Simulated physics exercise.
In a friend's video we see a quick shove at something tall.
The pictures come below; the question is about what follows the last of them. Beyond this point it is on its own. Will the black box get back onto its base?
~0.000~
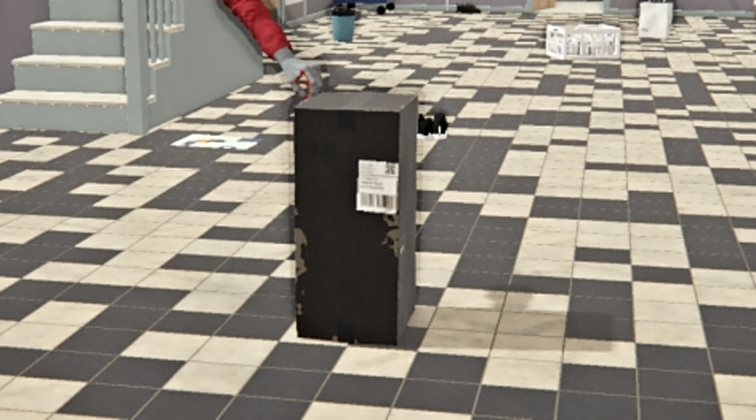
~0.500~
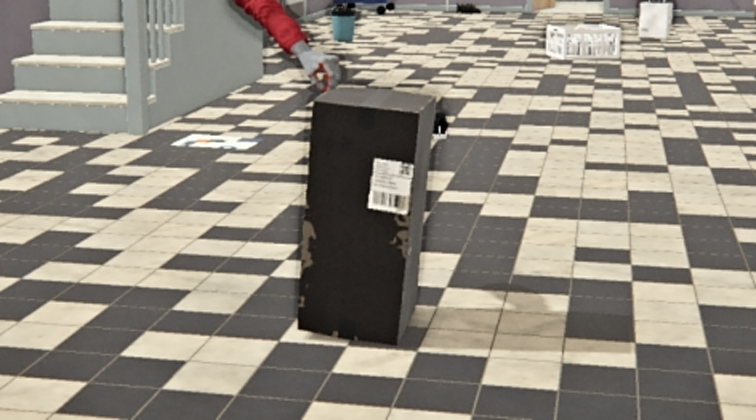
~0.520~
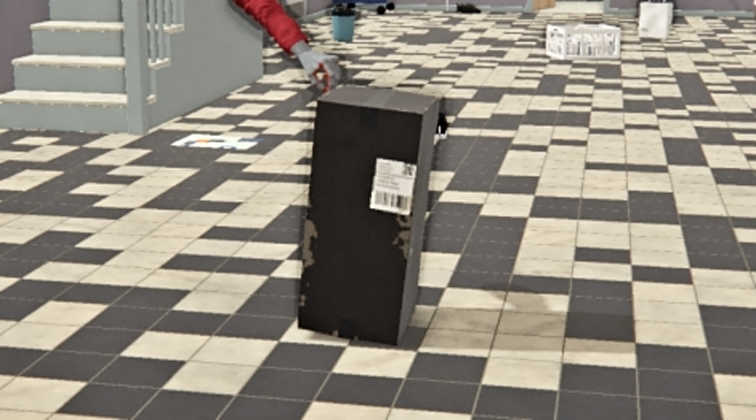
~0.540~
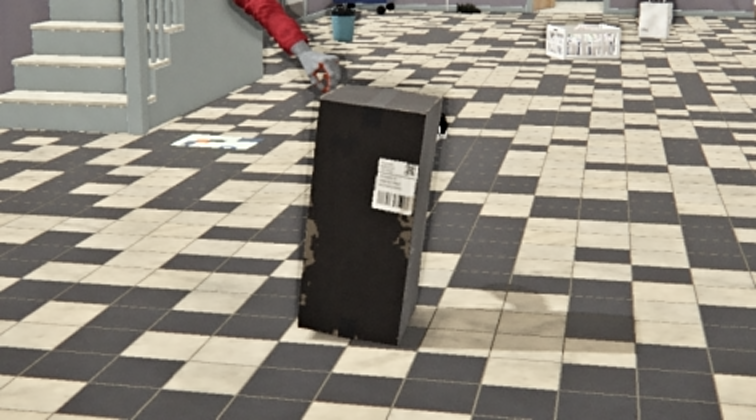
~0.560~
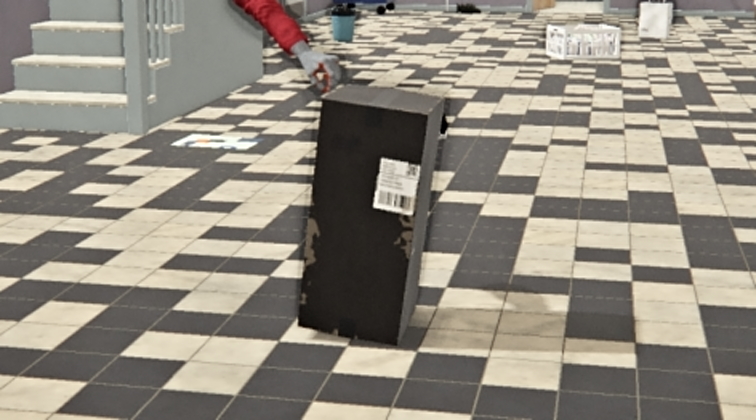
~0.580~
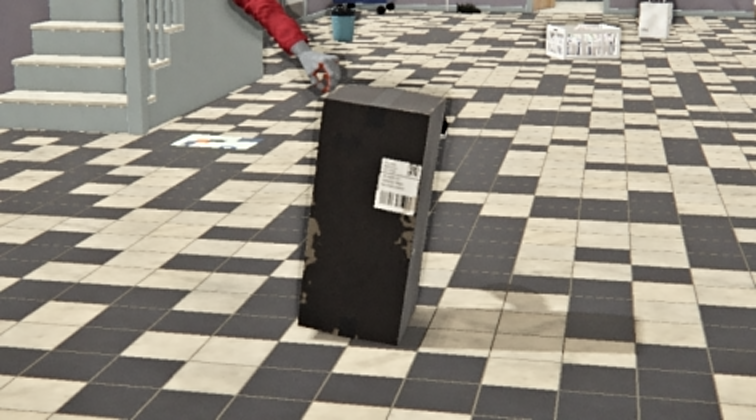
Yes: It recovers its stance.
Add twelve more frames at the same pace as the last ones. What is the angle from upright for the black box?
Around 0°.
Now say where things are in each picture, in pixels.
Black box (358, 215) upright, in the first frame.
Black box (367, 212) 5° off upright, in the second frame.
Black box (369, 211) 5° off upright, in the third frame.
Black box (370, 211) 6° off upright, in the fourth frame.
Black box (372, 211) 7° off upright, in the fifth frame.
Black box (373, 211) 7° off upright, in the sixth frame.
By 0.86 s, black box upright near (355, 214).
When it is over (1.9 s), the black box settles on its feet, near (358, 215).
